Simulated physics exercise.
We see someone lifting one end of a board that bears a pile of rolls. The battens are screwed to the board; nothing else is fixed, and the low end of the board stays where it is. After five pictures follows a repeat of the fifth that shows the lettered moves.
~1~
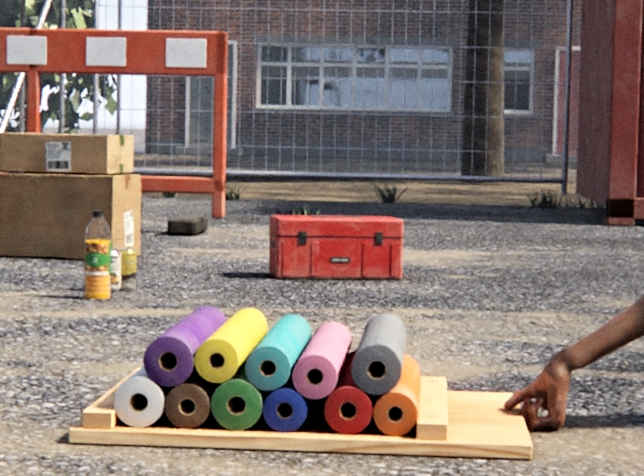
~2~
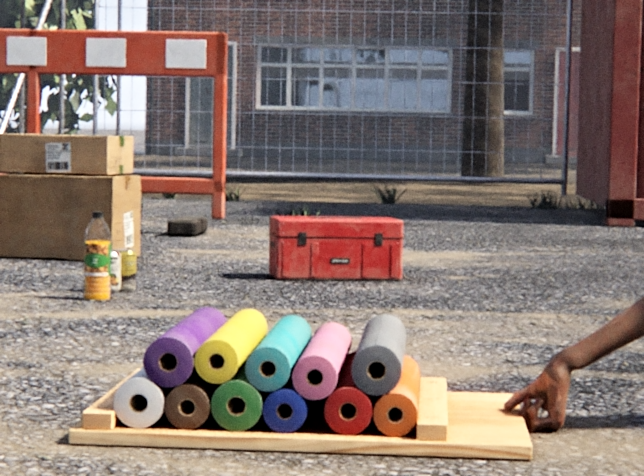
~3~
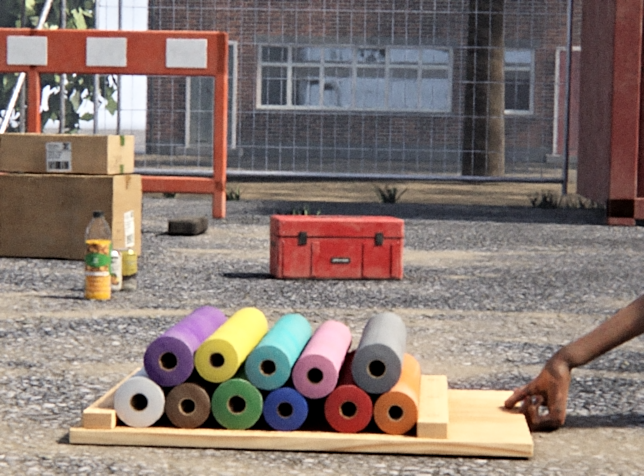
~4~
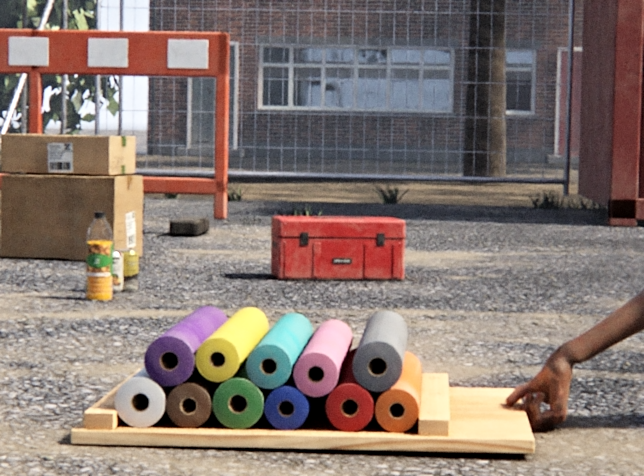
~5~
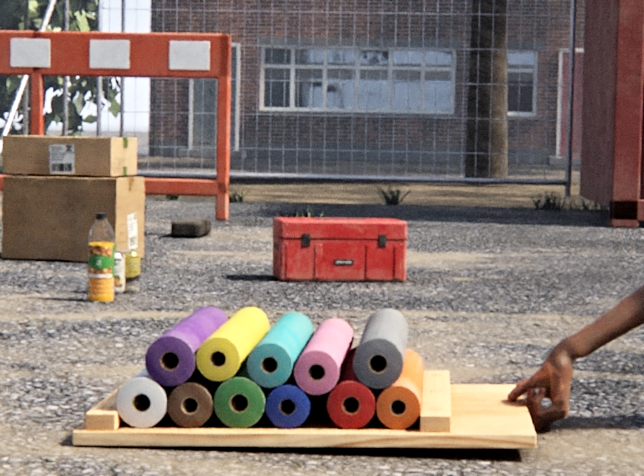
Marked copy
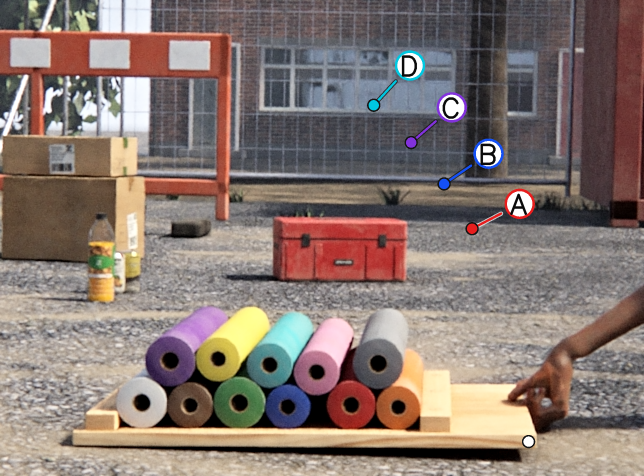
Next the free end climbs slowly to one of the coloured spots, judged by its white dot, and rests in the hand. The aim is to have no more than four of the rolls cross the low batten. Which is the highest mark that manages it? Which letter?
The last mark within the limit is A.
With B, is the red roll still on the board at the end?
Yes, with B.
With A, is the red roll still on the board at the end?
Yes.
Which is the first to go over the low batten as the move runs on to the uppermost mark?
The purple one.
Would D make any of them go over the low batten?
Yes.
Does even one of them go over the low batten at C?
At C: Yes.
On the marked copy, A at (472, 228); B at (444, 184); C at (411, 142); D at (374, 105); the white dot at (529, 442).
Following A. Soon after the start, board at 20°.
Later, board at 29°.
In the end, board at 29°, four over the low batten (purple, pink, turquoise, yellow).
As for the rest, B five over the low batten; C five over the low batten; D eight over the low batten.
